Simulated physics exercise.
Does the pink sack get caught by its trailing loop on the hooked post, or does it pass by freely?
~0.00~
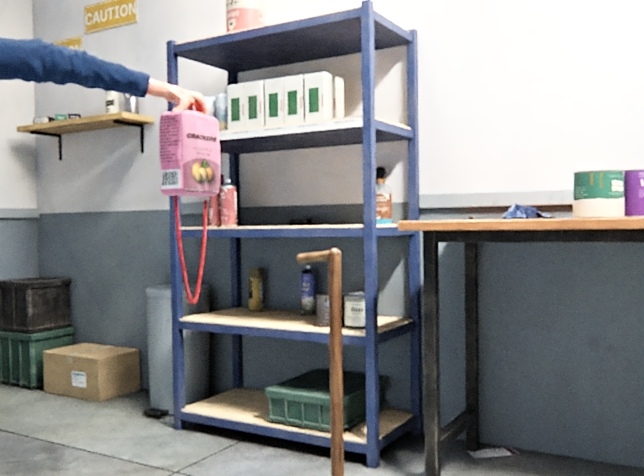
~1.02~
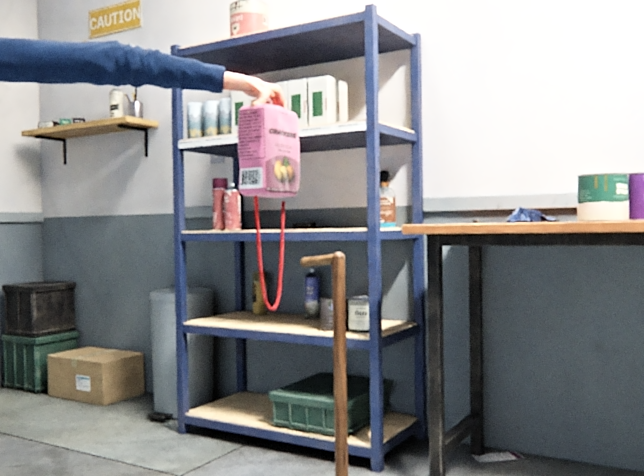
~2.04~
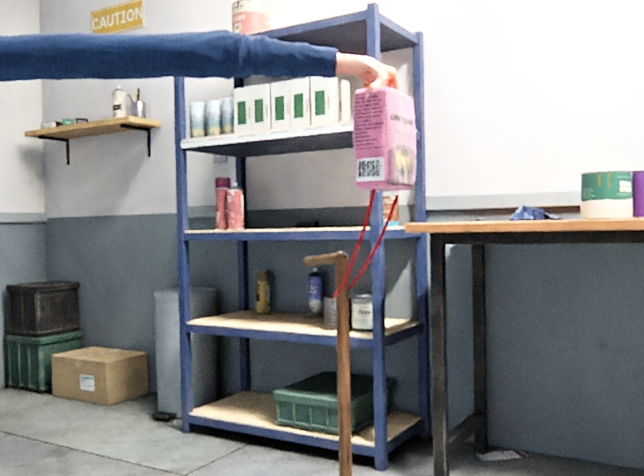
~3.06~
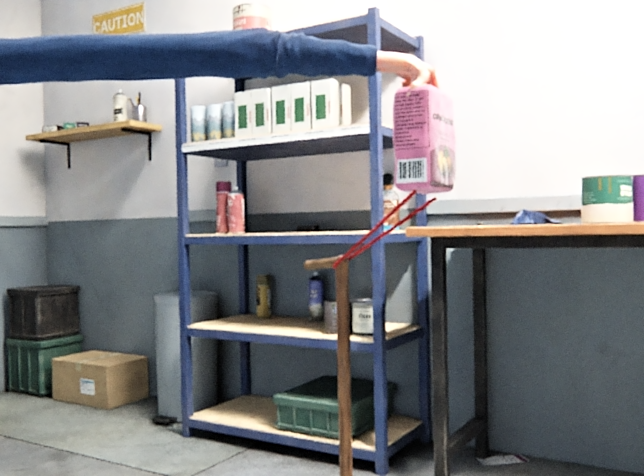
It gets caught. The red loop snags on the hook and stretches tight, holding the pink sack back just to the right of the post.
